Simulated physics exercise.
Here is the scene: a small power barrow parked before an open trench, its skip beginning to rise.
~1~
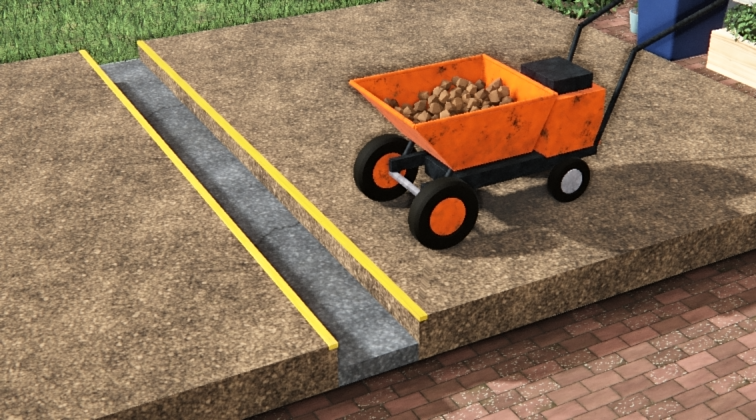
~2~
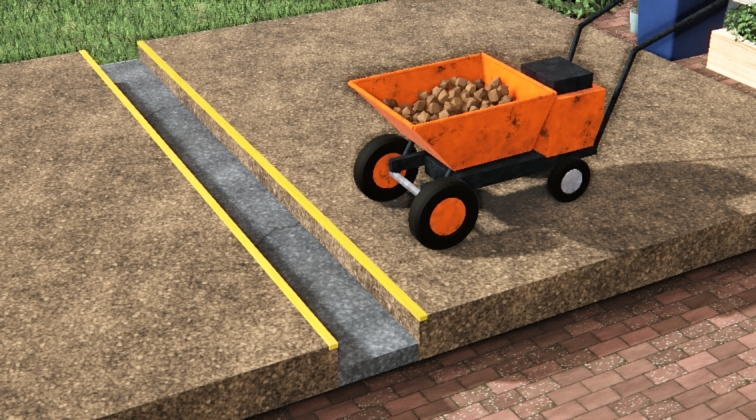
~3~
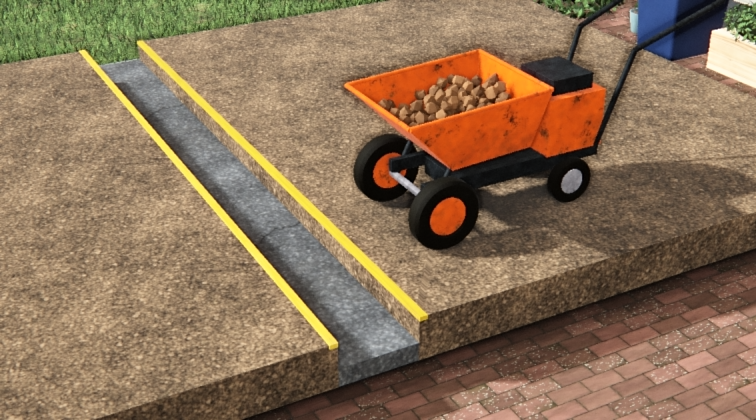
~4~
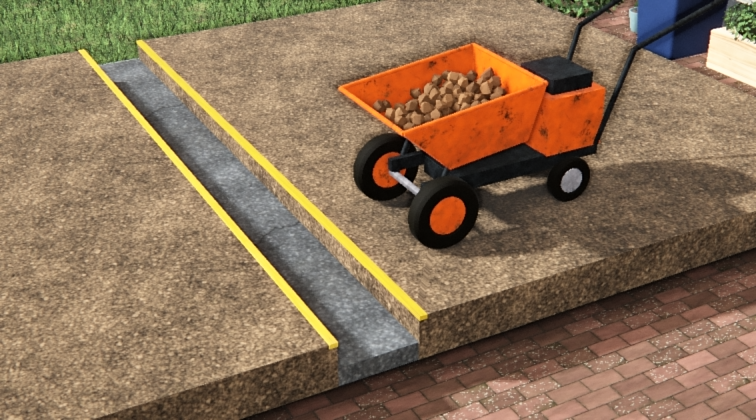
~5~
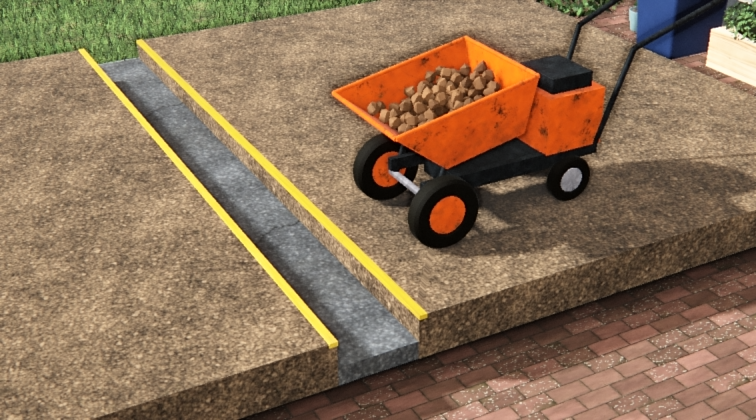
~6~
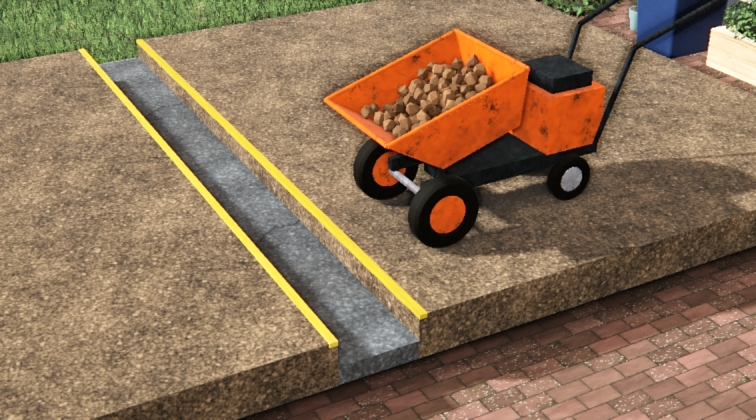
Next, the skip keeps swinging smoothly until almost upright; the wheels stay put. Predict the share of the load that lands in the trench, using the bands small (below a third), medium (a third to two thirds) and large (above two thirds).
Large.
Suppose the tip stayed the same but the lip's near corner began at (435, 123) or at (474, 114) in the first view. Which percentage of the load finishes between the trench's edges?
The share would be near 100 percent, and then near 70 percent.
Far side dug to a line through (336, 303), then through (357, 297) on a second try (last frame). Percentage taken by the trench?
Roughly 50 percent first and 10 percent second.
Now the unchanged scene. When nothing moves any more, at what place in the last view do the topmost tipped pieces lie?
Close to (278, 252).
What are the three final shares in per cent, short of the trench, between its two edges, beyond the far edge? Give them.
I'd say about 0 per cent short, about 85 between and about 15 beyond.
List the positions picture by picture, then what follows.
Lip of the skip near (415, 127), level; top of the load near (470, 102), clay clods; first edge of the trench near (394, 288); far edge near (307, 314), the trench over half as wide as the skip, and shallow for its width, in the first picture.
Lip of the skip near (414, 128), level; top of the load near (469, 101), in the second picture.
Lip of the skip near (410, 130), tipped barely; top of the load near (474, 105), in the third picture.
Lip of the skip near (404, 134), tipped a little; top of the load near (468, 97), in the fourth picture.
Lip of the skip near (396, 139), tipped a little; top of the load near (473, 94), in the fifth picture.
Lip of the skip near (388, 147), tipped clearly; top of the load near (465, 90); first edge of the trench near (395, 286); far edge near (308, 312), in the sixth picture.
Shortly afterwards, skip tipped steeply; the whole lot in the skip.
Next, skip tipped right over; all but a few in the skip; a little in or heaped over the trench; only a few falling.
Some moments later, skip tipped right over; near a quarter in the skip; near two thirds in or heaped over the trench; a little beyond it.
In the end, skip tipped right over; the bulk in or heaped over the trench; near a quarter beyond it.
